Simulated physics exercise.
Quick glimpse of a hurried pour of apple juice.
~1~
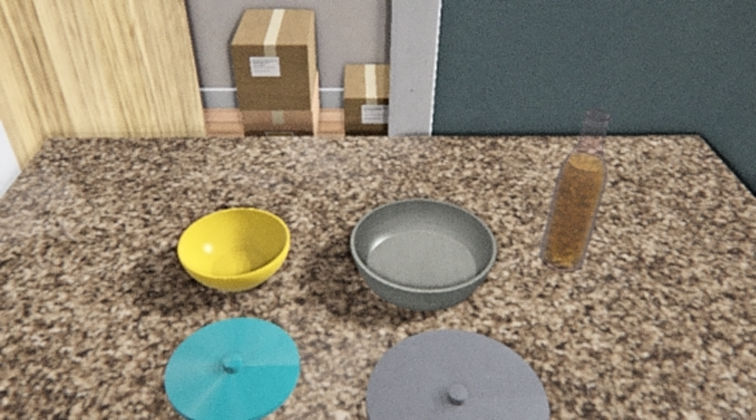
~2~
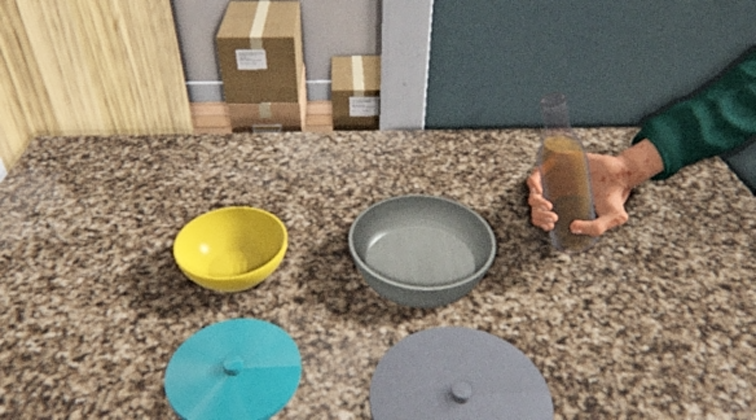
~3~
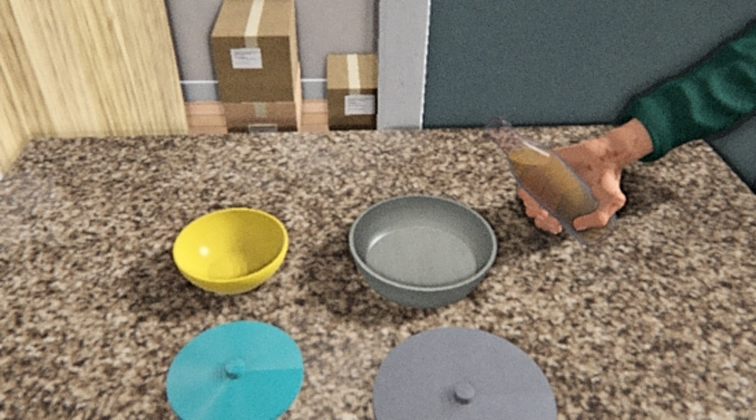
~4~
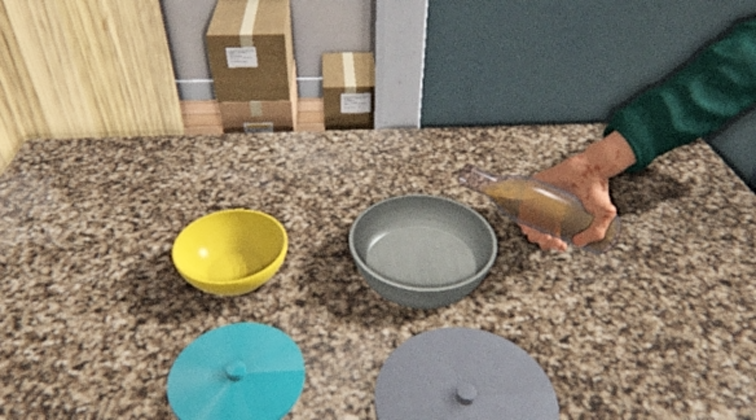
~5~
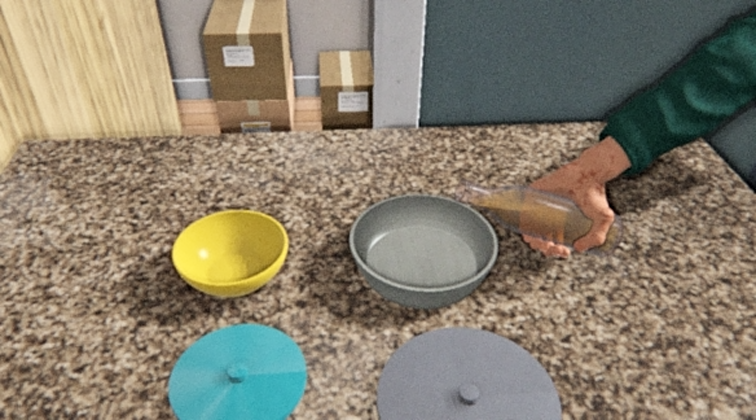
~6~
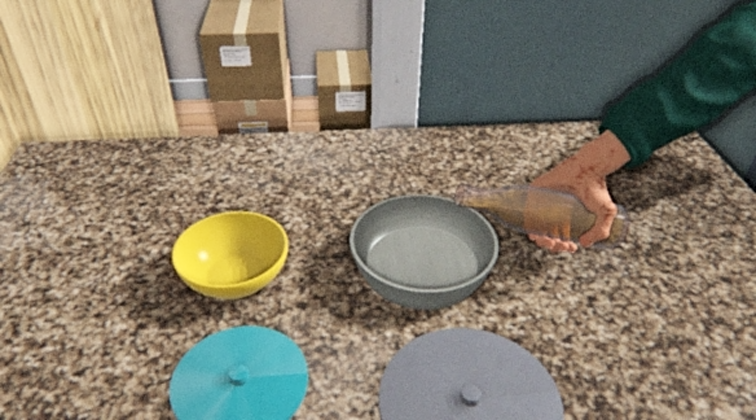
The video shows a yellow bowl, a gray dish and two flat lids on a speckled countertop as a green-sleeved hand grasps a clear bottle of amber liquid at right and tilts it leftward until it is nearly horizontal.
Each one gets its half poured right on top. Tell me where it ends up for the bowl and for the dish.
At the end, the bowl gathers it; the dish gathers it.
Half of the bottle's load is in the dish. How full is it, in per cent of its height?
I reckon it comes up near 20 per cent.
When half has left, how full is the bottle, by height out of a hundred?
Roughly 35 %.
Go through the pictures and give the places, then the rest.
In the first picture, at the start; bottle (578, 190) about two thirds full; dish (422, 257) open; bowl (237, 258) open.
In the second picture, a hand has the bottle; bottle about two thirds full, surface at (560, 145); dish (421, 254) open.
In the third picture, tilting; bottle (547, 177) tipped 45° with all of its load; bowl (234, 260) open.
In the fourth picture, no stream yet; bottle (536, 204) tipped 65° with all of its load; dish (422, 254) open.
In the fifth picture, still nothing leaves it; bottle (535, 213) tipped 70° with all of its load; bowl (234, 262) open.
In the sixth picture, on the point of pouring; bottle (537, 211) tipped 75° with all of its load; dish (423, 255) open; bowl (234, 264) open.
Shortly, the apple juice goes into the dish.
Then, the apple juice goes into the bowl.
At the finish, the dish has its share inside; the bowl has its share inside.
